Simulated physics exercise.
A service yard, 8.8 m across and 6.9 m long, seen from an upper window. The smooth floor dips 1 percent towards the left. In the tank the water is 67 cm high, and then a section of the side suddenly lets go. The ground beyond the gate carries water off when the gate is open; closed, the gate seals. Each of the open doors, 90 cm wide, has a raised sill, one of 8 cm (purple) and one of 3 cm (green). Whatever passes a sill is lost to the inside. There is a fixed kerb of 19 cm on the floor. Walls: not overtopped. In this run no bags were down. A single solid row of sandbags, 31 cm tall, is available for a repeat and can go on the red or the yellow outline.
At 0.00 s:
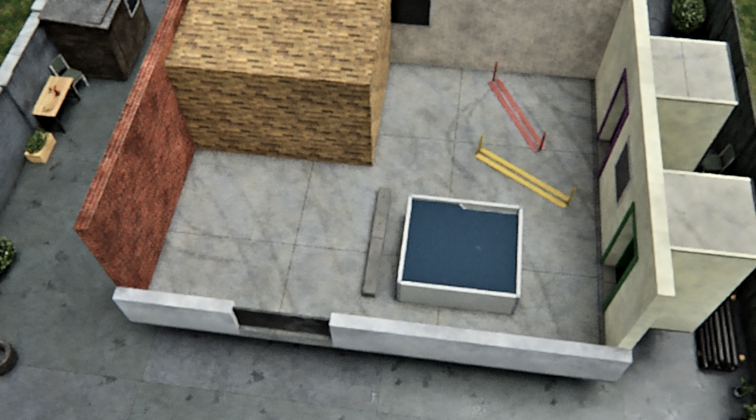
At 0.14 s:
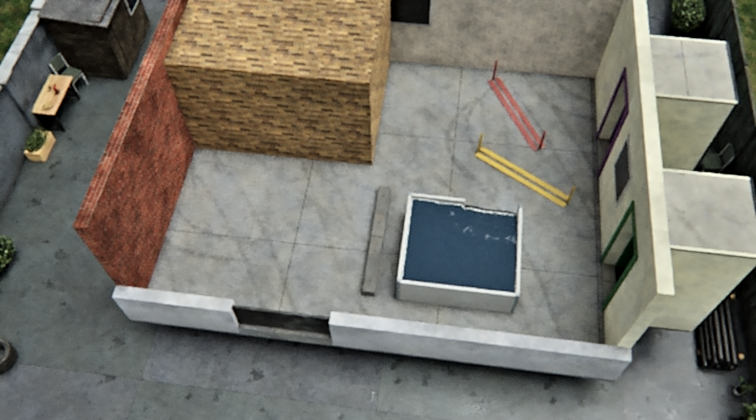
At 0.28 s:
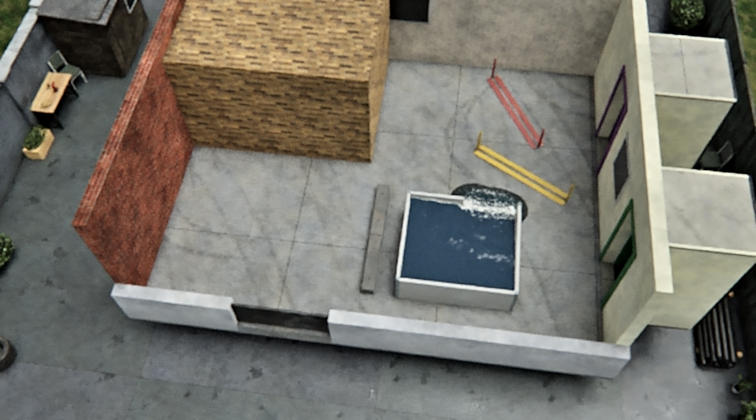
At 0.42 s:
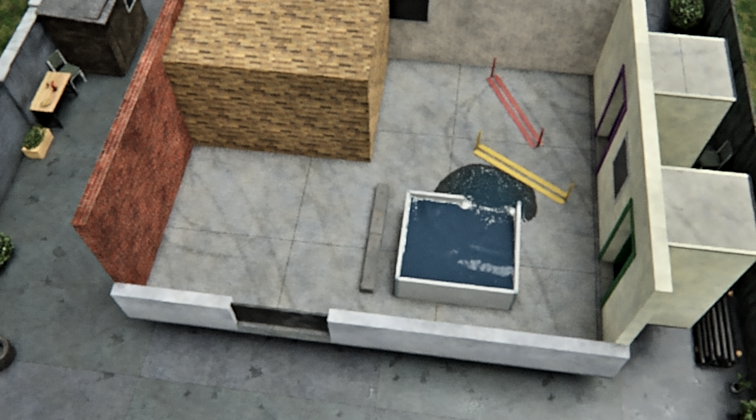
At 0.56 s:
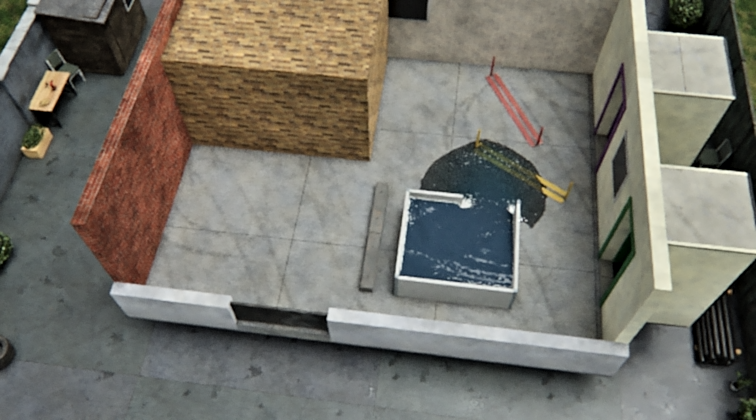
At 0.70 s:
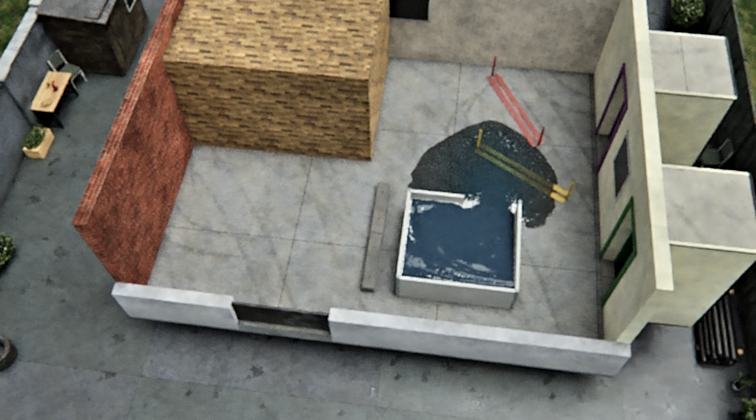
A walled service yard with a smooth grey floor is seen from high above, the view holding almost still. A brown block stands at the back left beside a red brick wall, with a white-rimmed tank of dark blue water right of centre and yellow and red rails behind it. Water stirs in the tank, pours out through its far side and spreads in a widening dark pool around the yellow rails.
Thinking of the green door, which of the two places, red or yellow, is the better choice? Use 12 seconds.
The better choice is red.
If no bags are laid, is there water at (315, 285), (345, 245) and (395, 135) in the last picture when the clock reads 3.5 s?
First untouched, next untouched, last waterlogged.
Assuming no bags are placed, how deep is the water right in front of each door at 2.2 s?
So purple stands at 14 cm, while green stands at 0 cm.
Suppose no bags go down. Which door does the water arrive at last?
Green.
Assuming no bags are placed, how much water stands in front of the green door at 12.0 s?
Depth reading: Near 1.5 cm.
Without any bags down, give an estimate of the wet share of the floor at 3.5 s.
Something like 40 percent is wet.
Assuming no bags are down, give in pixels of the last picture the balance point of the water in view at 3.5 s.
Near (482, 158) in the last picture.
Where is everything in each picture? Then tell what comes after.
The tank at (462, 246) is whole and still, 67 cm deep, in the first frame.
Water pours out on the tank's far side and has run 0.6 m, to a hidden place; typically 9 cm deep outside, 67 cm at the tank's back, in the second frame.
The front is at a hidden place, 0.9 m from the gap on the tank's far side; 1.0 m2 of floor is under water; 67 cm left at the back of the tank, in the third frame.
The front is at (482, 167), 1.4 m from the gap on the tank's far side; 2.0 m2 of floor is under water; 67 cm left at the back of the tank, in the fourth frame.
Water pours out on the tank's far side and has run 2.0 m, to (483, 143); typically 6 cm deep outside, 62 cm at the tank's back, in the fifth frame.
The front is at (499, 125), 2.5 m from the gap on the tank's far side; 5.1 m2 of floor is under water; 56 cm left at the back of the tank, in the sixth frame.
After 1.4 s water covers 30 % of the floor and is deepest (38 cm) near (497, 217) in the run without bags; in at the green door, 0 L with no bags, 0 L with the row on red, 0 L on yellow.
After 2.2 s water covers 40 % of the floor and is deepest (46 cm) near (590, 75) in the run without bags; in at the green door, 0 L with no bags, 0 L with the row on red, 1 L on yellow.
After 3.5 s water covers 40 % of the floor and is deepest (24 cm) near (398, 59) in the run without bags; in at the green door, 0 L with no bags, 0 L with the row on red, 15 L on yellow.
After 7.0 s water covers 60 % of the floor and is deepest (20 cm) near (386, 184) in the run without bags; in at the green door, 0 L with no bags, 0 L with the row on red, 37 L on yellow.
After 12.0 s water covers 85 % of the floor and is deepest (12 cm) near (374, 155) in the run without bags; in at the green door, 0 L with no bags, 0 L with the row on red, 47 L on yellow.
